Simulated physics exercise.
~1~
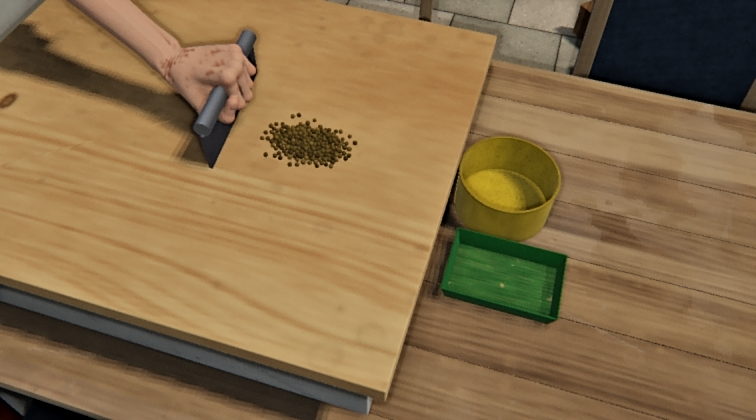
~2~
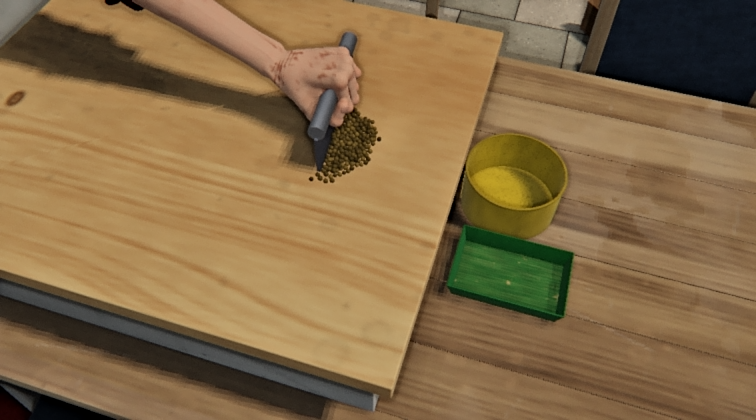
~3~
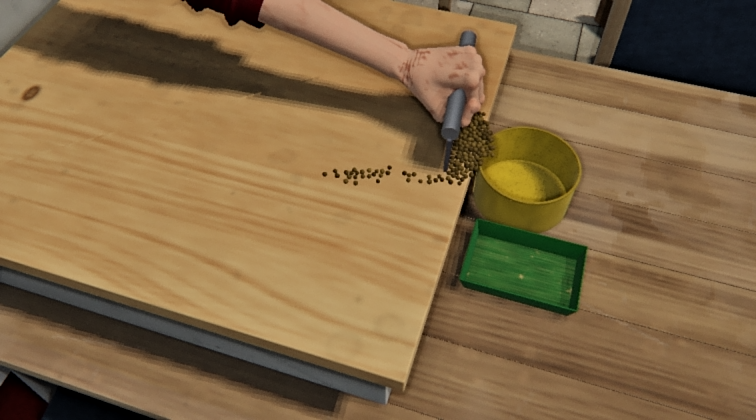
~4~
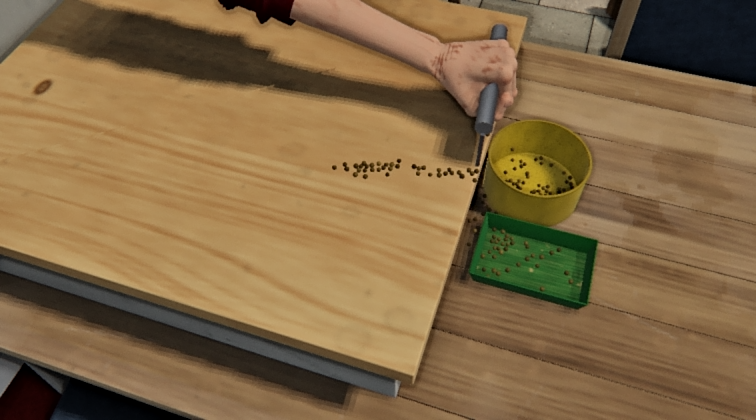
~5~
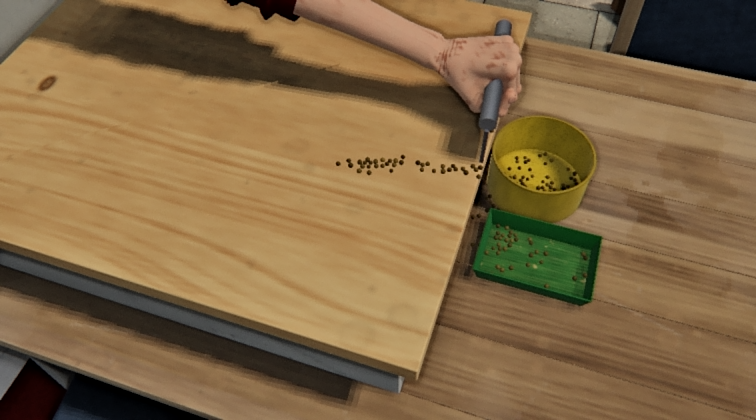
Hand with a scraper pushing lentils across a wooden board, spilling many into a yellow pot and green tin, leaving a trail behind.
